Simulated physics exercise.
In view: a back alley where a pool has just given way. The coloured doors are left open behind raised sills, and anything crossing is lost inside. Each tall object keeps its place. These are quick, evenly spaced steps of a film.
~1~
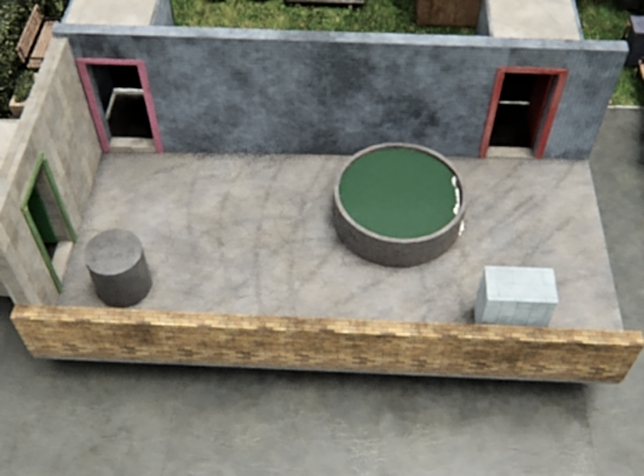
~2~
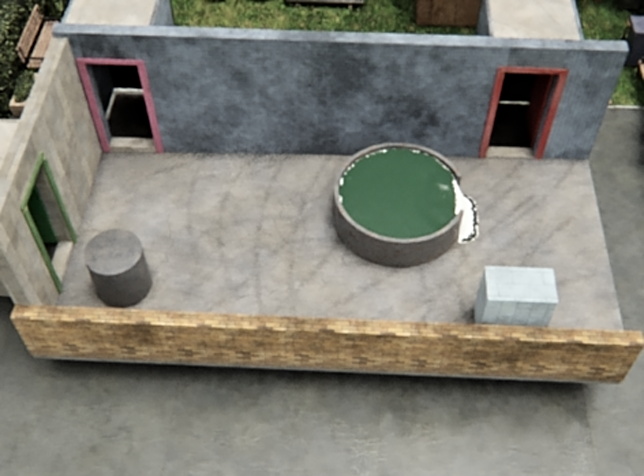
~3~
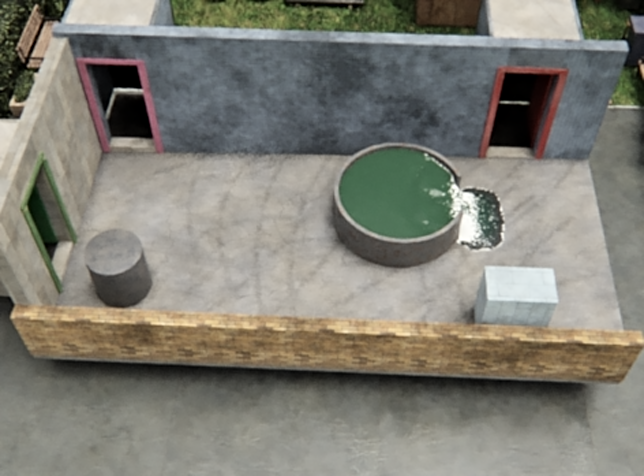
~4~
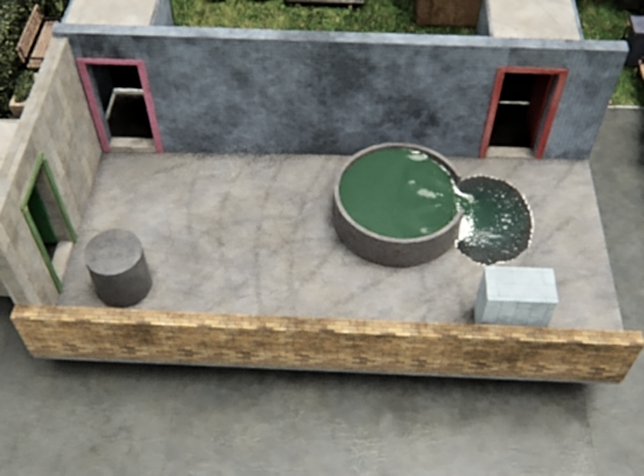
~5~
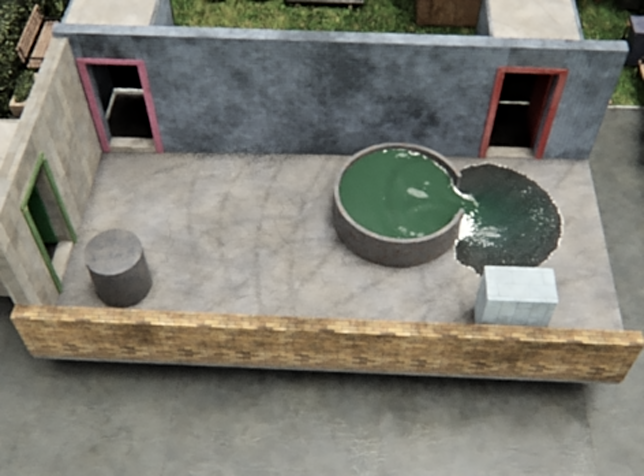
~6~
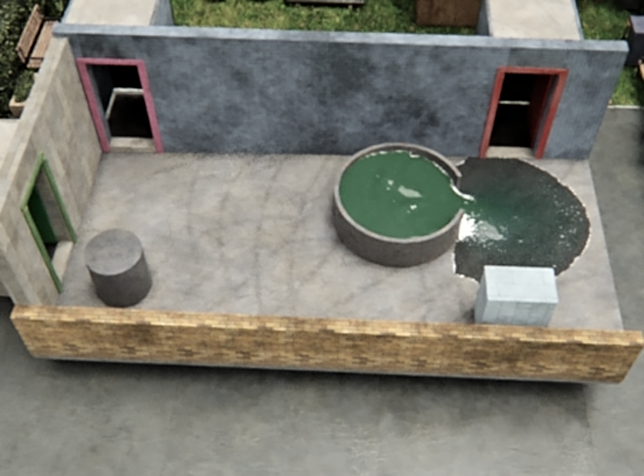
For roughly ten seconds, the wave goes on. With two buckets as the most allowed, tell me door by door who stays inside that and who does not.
Outcome: The pink door will keep it to two buckets; the red door will be overrun; the green door will keep it to two buckets.
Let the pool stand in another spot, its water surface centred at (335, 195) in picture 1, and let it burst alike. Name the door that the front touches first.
In my view it is the red-painted one.
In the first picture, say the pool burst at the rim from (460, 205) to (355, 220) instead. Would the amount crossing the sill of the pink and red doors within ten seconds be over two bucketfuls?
Pink: Exceeds it; red: Falls short.
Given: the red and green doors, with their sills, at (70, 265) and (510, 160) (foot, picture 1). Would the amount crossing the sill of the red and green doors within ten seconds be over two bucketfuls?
Result - the red door stays within limits while the green door stays within limits.
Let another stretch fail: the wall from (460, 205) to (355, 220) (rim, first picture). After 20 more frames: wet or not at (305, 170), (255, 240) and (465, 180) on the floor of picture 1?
Going through them, the first would be still bare, the next submerged and the last still bare.
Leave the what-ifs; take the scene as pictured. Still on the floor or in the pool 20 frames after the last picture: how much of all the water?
I'd put it near 66 %.
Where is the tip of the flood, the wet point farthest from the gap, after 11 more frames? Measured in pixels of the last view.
Estimated pixel: (603, 351).
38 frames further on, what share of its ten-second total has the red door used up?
The figure is near 80 per cent.
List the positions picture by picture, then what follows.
The round tank at (400, 193) is whole and still, in the first picture.
The front is at (461, 239), out from the gap at (459, 212), in the second picture.
Water pours out at (459, 213) and has run to (496, 240), in the third picture.
Water pours out at (458, 213) and has run to (525, 241), in the fourth picture.
Water pours out at (459, 213) and has run to (557, 220), in the fifth picture.
The front is at (585, 234), out from the gap at (459, 212), in the sixth picture.
A moment on, water covers 25 % of the floor; the pink door not reached, the red door under two buckets in, the green door not reached.
Next, water covers 25 % of the floor; the pink door not reached, the red door over two buckets in, the green door not reached.
Then, water covers 25 % of the floor; the pink door not reached, the red door over two buckets in, the green door not reached.
Later, water covers 25 % of the floor; the pink door not reached, the red door over two buckets in, the green door not reached.
In the end, water covers 30 % of the floor; the pink door not reached, the red door far over two buckets in, the green door not reached.
